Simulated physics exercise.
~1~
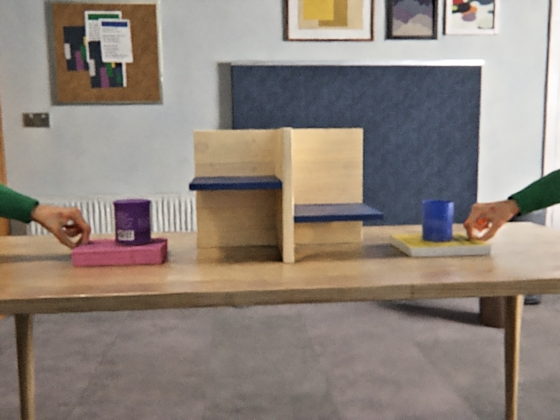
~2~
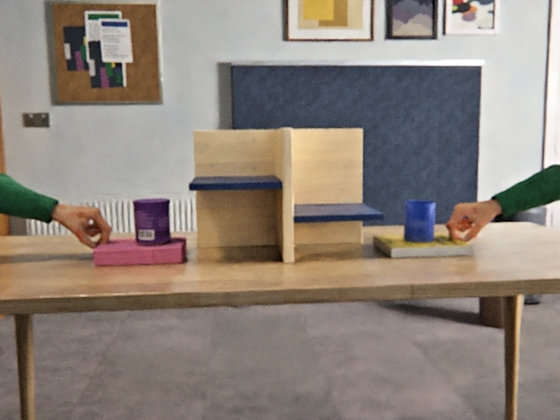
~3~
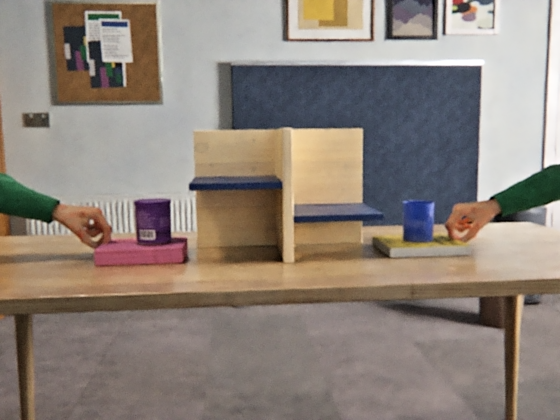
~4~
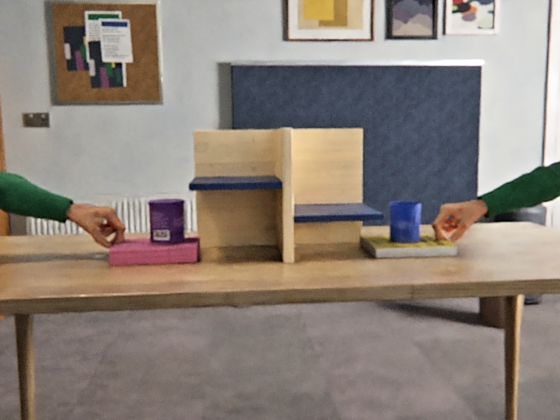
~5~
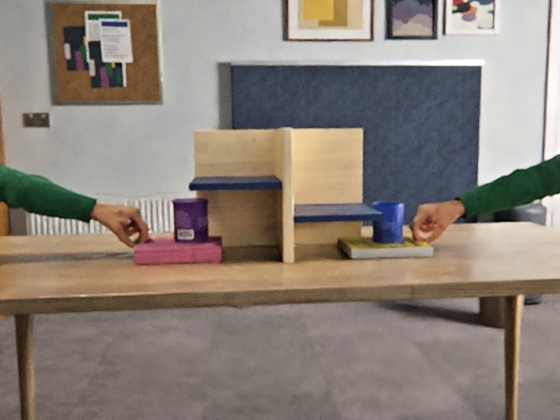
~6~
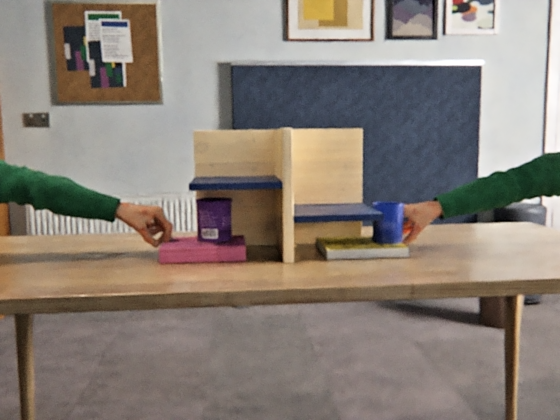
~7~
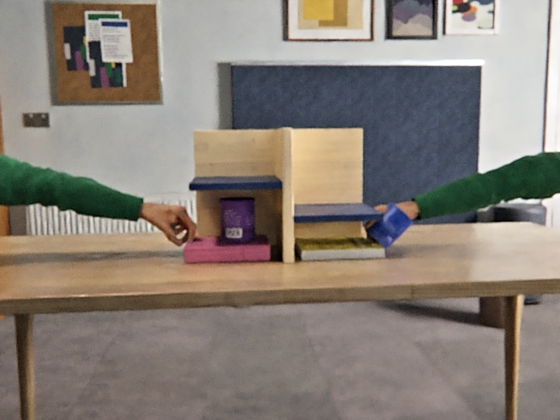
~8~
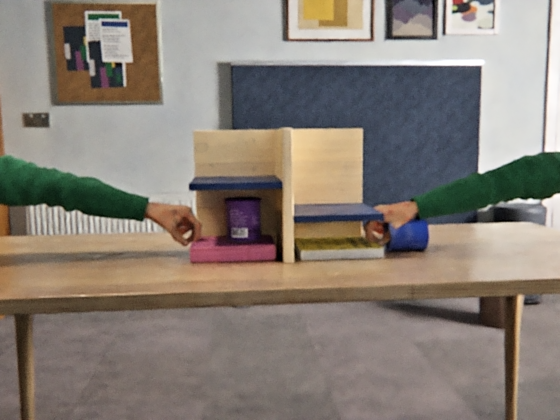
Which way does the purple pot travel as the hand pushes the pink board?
The purple pot travels to the right, riding on the pink board until it is under the shelf.
